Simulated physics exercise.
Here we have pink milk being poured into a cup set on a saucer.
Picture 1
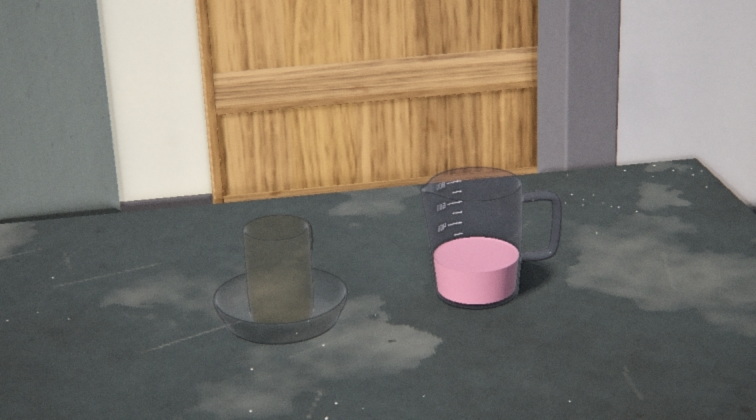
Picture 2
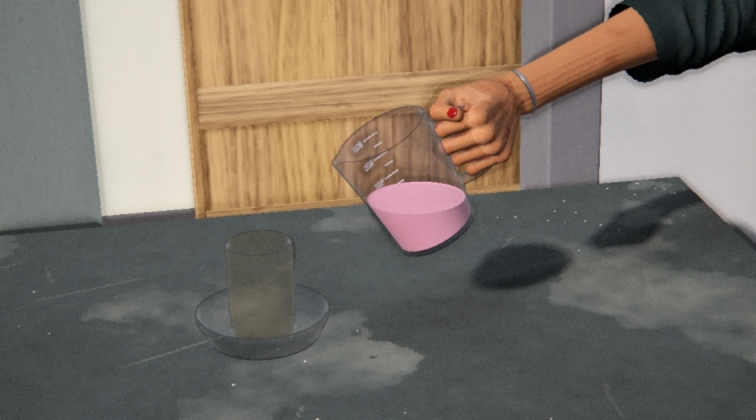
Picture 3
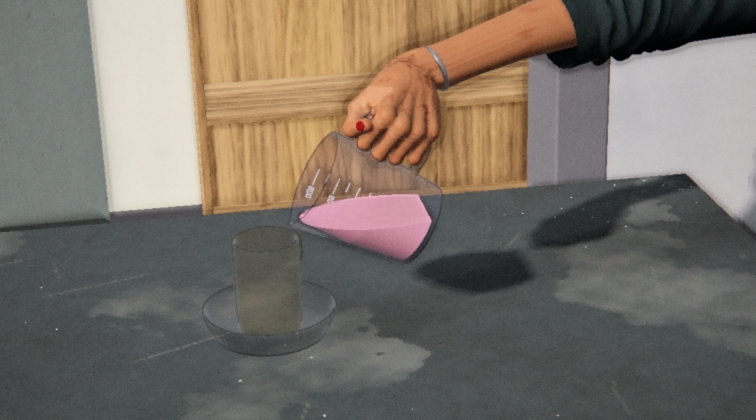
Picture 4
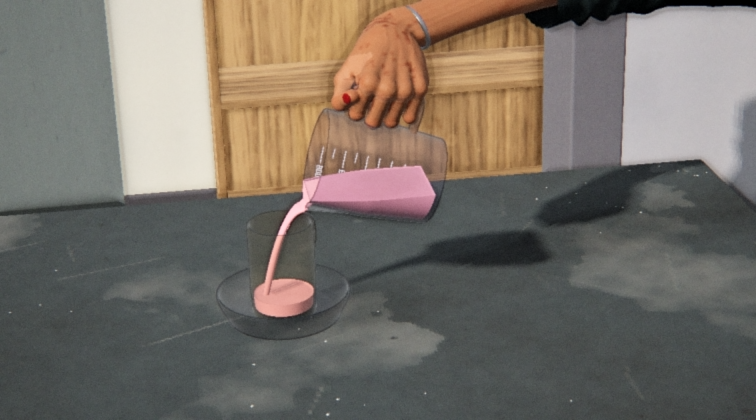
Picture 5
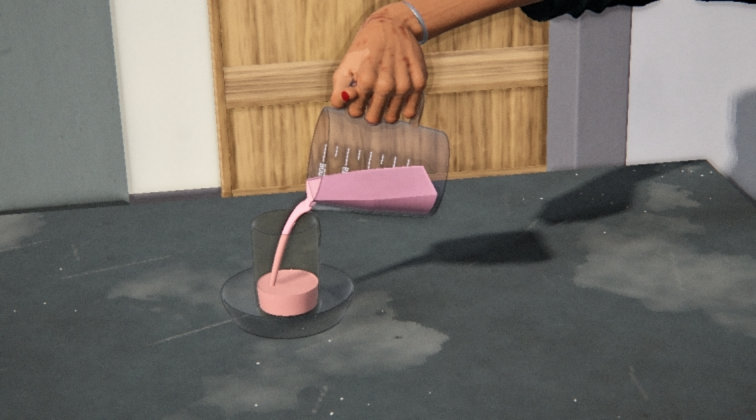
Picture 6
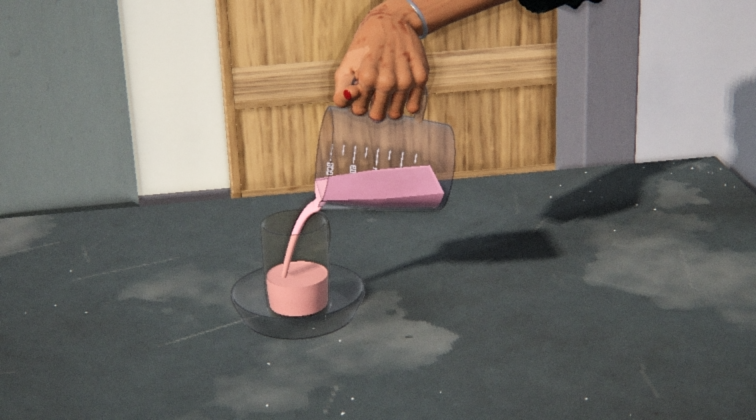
On a dark, worn tabletop, a hand lifting a clear jug, tilting it left and pouring pink liquid into a cup.
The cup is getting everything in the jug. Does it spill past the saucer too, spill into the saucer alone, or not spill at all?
Chances are the saucer won't be needed.
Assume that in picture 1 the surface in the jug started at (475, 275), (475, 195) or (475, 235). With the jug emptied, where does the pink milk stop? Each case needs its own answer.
In that order: No farther than the cup, floods the top, the saucer catches it.
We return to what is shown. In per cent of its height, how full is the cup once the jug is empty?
It reaches around 75 percent, I'd say.
Shortly, the cup is about half full; the saucer is dry.
Then, the cup is about three quarters full; the saucer is dry.
At the finish, the cup is about three quarters full; the saucer is dry.
